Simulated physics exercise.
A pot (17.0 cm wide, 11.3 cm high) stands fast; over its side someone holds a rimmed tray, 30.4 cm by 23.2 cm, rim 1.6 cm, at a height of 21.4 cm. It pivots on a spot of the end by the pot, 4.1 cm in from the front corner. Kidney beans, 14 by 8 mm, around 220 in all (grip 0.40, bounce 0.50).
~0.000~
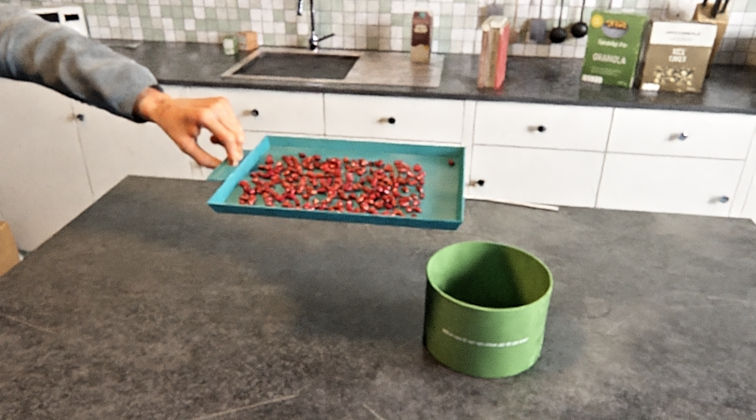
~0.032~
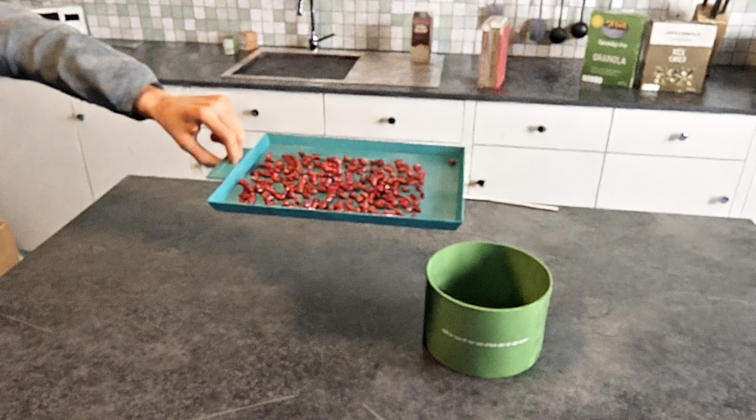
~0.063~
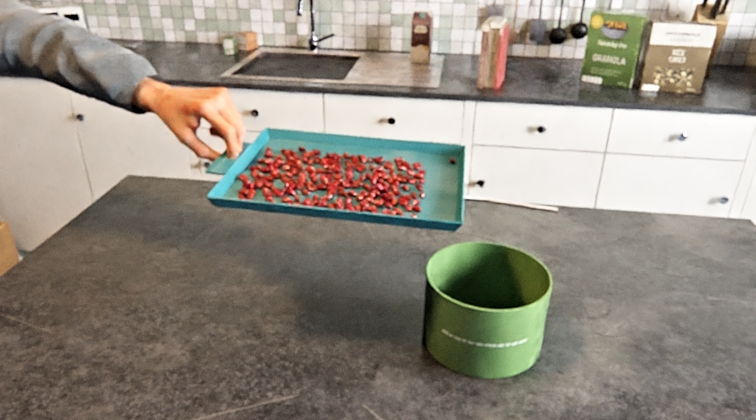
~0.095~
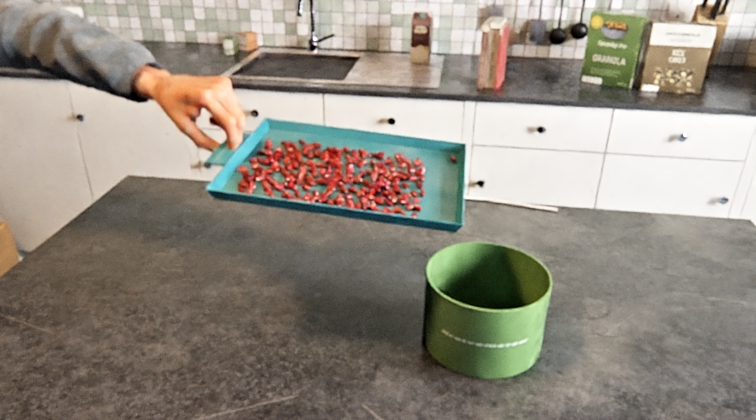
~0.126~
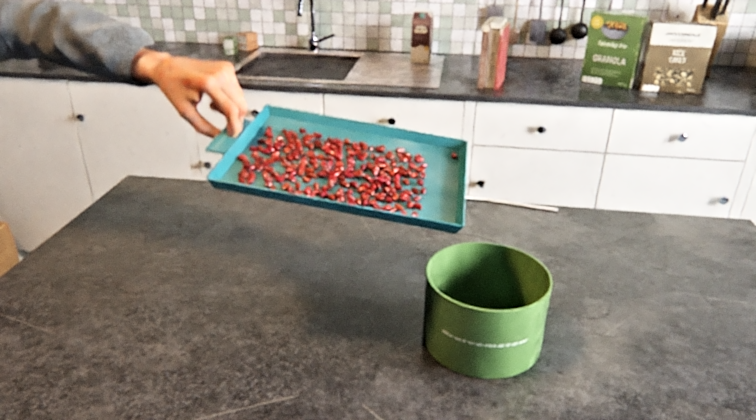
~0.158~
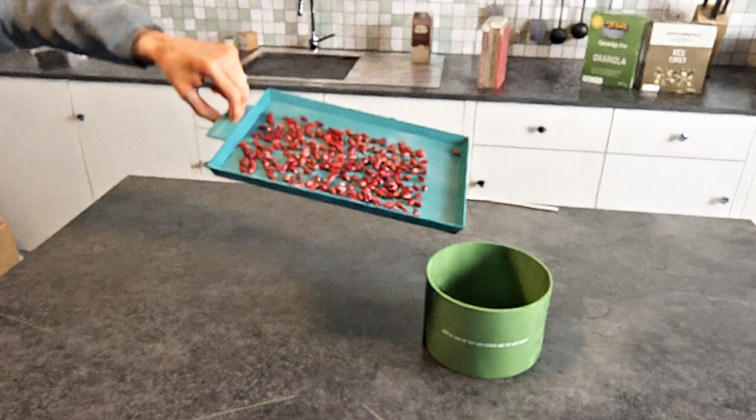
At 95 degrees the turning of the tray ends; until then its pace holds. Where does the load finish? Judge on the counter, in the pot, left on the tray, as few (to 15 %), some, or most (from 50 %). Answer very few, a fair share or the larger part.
On the counter: The larger part; in the pot: A fair share; left on the tray: Very few.
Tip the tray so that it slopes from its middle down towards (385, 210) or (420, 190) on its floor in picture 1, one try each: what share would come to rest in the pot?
Some 5 and 65 per cent.
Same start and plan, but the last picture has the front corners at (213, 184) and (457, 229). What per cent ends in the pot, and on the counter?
Pot 5, counter 95.
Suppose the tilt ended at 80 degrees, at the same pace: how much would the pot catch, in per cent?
Then about 35 per cent.
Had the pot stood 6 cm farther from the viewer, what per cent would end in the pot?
Then about 0 per cent.
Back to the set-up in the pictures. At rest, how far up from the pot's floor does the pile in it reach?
Some 1.5 cm.
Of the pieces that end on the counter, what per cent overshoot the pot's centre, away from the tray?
Roughly 90 per cent.
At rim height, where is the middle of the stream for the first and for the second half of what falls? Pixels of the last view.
At about (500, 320), then at (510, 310).
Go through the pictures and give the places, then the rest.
In the first picture, tray tilt 0 degrees, front corners at (215, 201) and (457, 218); middle of the pieces at (340, 183); pot at (488, 273).
In the second picture, tray tilt 1 degrees, front corners at (214, 199) and (457, 219); middle of the pieces at (340, 182).
In the third picture, tray tilt 2 degrees, front corners at (214, 194) and (457, 220); middle of the pieces at (340, 180).
In the fourth picture, tray tilt 5 degrees, front corners at (214, 187) and (457, 221), lowest corner right front; middle of the pieces at (340, 175).
In the fifth picture, tray tilt 8 degrees, front corners at (214, 176) and (458, 222), lowest corner right front; middle of the pieces at (341, 168).
In the sixth picture, tray tilt 12 degrees, front corners at (215, 164) and (459, 223), lowest corner right front; middle of the pieces at (342, 160); pot at (488, 273). The tray's pace is about 125 degrees a second.
Then, at 0.48 s, tilt 53 degrees; the tray holds 100 %, the pot 0 %.
Then, at 0.69 s, tilt 80 degrees; the tray holds 25 %, the pot 10 %.
Then, at 1.02 s, tilt 95 degrees; the tray holds 0 %, the pot 35 %.
At rest (2.3 s), counter 65 %, pot 35 %, tray 0 %.
